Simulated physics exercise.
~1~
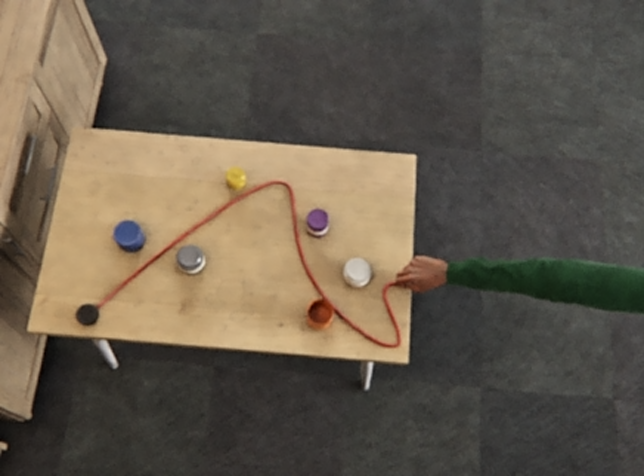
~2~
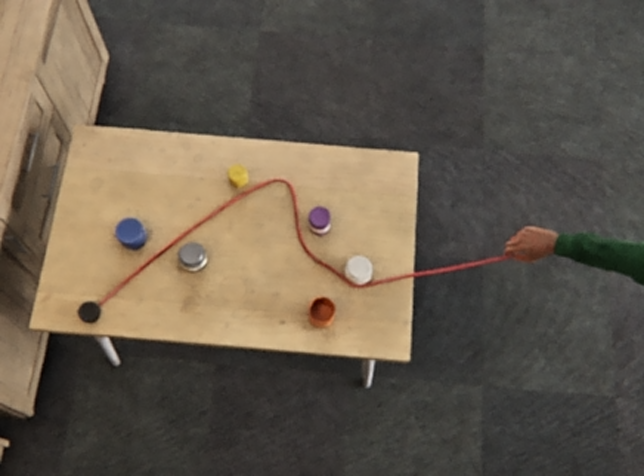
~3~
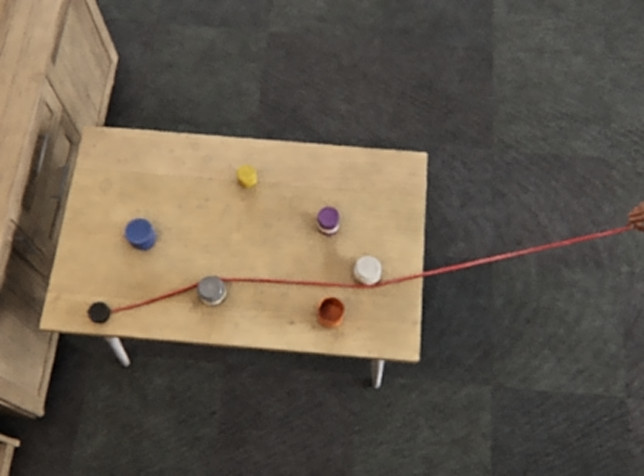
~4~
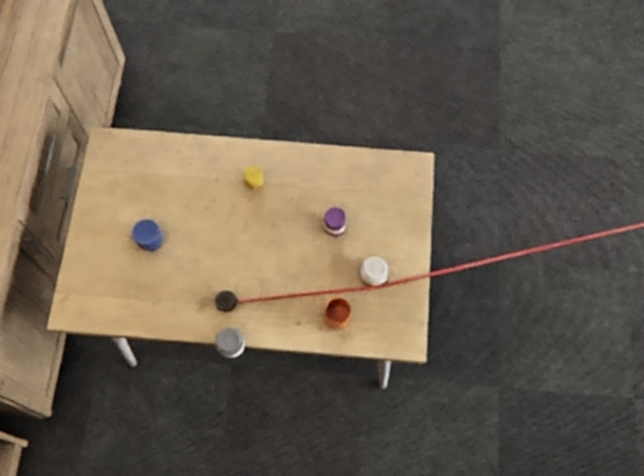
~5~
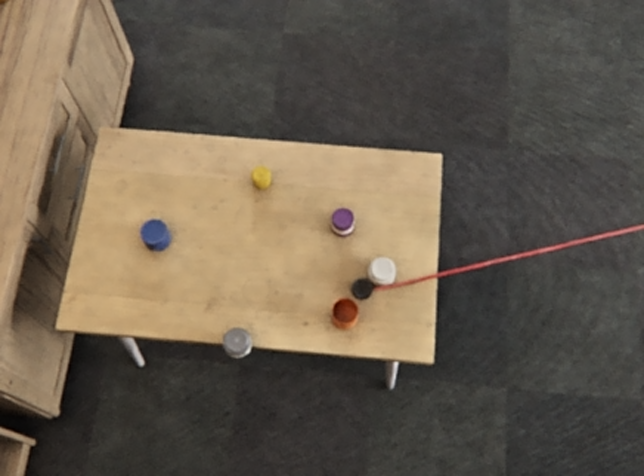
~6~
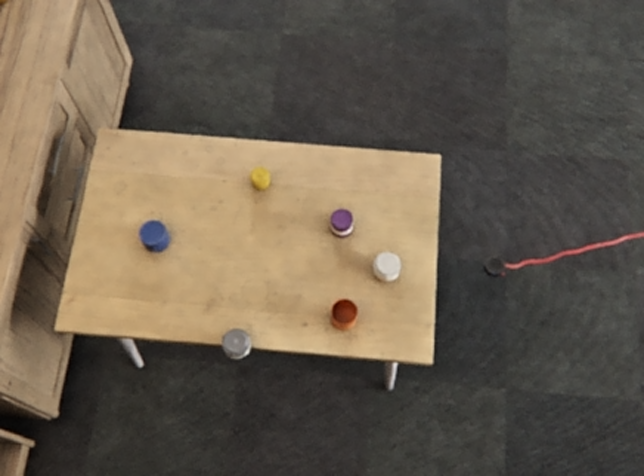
A hand pulling a red cord rightwards, dragging a black puck off a wooden desk and shoving a grey jar to the near edge.
